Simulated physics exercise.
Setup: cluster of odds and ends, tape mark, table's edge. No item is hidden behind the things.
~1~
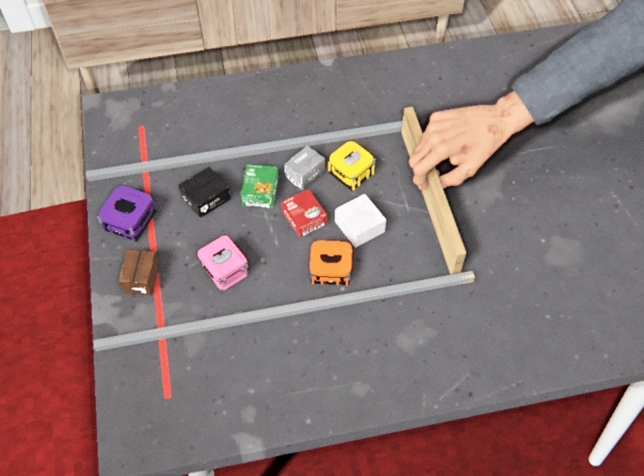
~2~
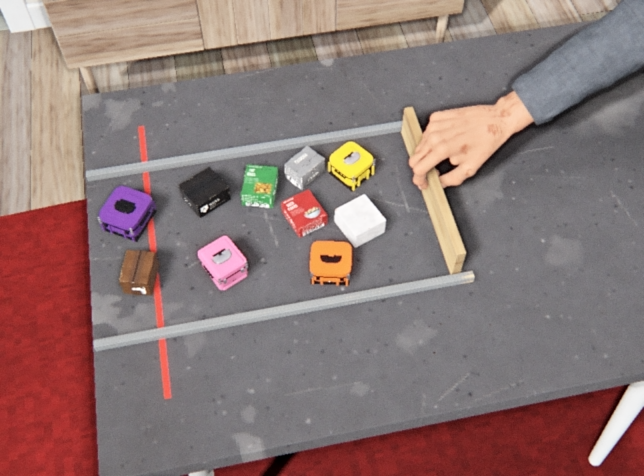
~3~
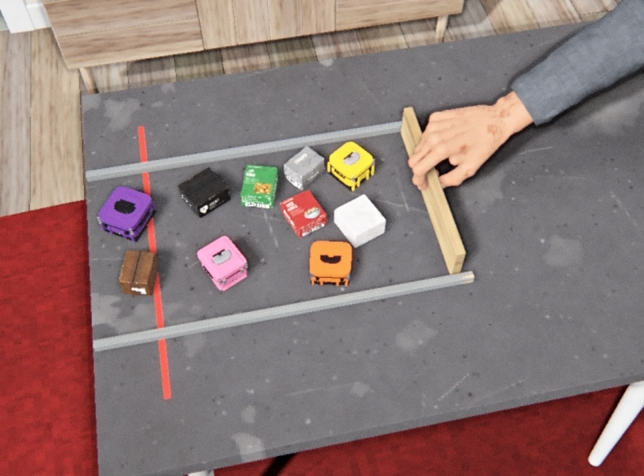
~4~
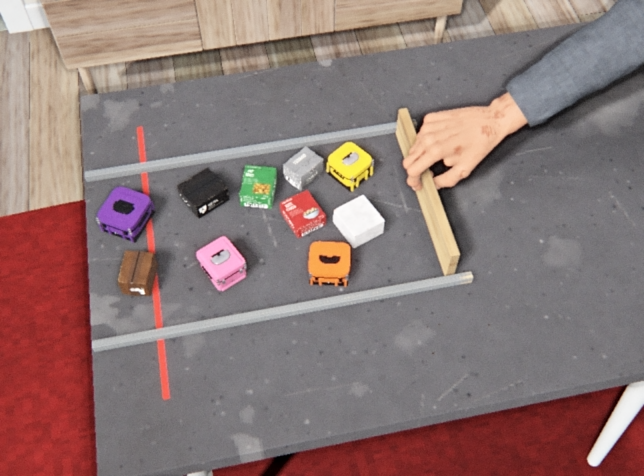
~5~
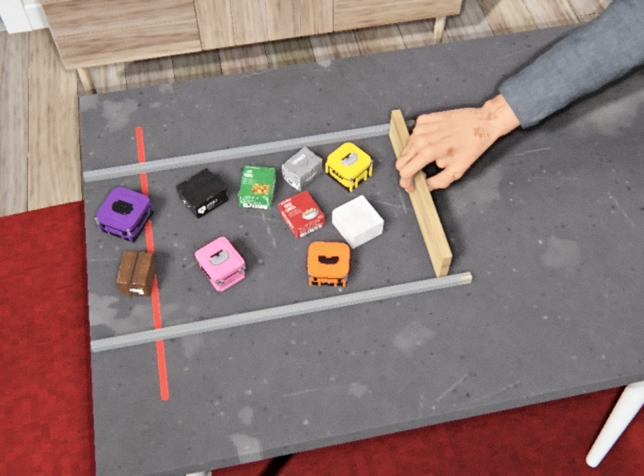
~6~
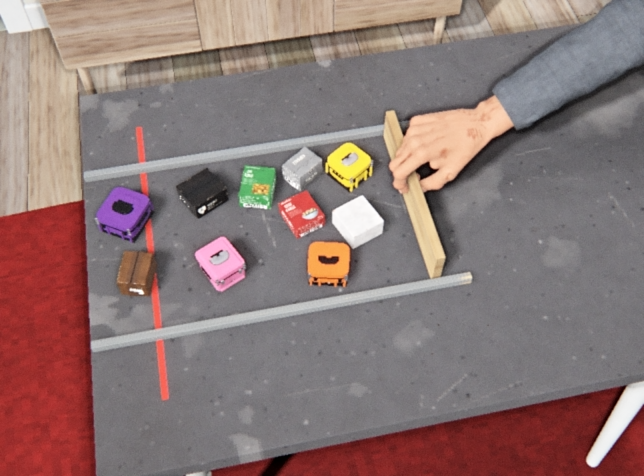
A hand sliding a wooden board slightly left between two rails on a grey table, toward small colourful cases and boxes lying still.
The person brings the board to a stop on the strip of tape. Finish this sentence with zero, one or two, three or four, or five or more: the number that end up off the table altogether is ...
The number that end up off the table altogether is three or four.
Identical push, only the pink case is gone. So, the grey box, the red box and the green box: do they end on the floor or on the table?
So: The grey box does not drop, the red box does not drop, the green box does not drop.
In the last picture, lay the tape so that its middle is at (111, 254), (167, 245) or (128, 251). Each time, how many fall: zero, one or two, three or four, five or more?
Lab note - count at each position: Five or over; three to four; 5 or more.
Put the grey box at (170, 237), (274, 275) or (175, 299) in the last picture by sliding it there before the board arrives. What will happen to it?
One after another, it fails to stay; keeps its place; keeps its place.
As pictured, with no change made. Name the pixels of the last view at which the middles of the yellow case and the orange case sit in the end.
The yellow case stops around (128, 203); the orange case around (134, 303).
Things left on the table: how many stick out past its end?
Overhang count: 3.
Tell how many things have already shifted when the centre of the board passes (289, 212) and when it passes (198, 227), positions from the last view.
First position 7; second position 10.
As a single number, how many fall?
Result - number fallen: 3.
Soon after, none off yet; purple case at rest near (125, 214); brown box at rest near (137, 274); black box at rest near (203, 193).
After that, none off yet; purple case moving near (122, 218); brown box at rest near (137, 274); black box displaced well along near (139, 183).
In the end, the number that fall off is three or four; gone, black box, brown box and purple case.
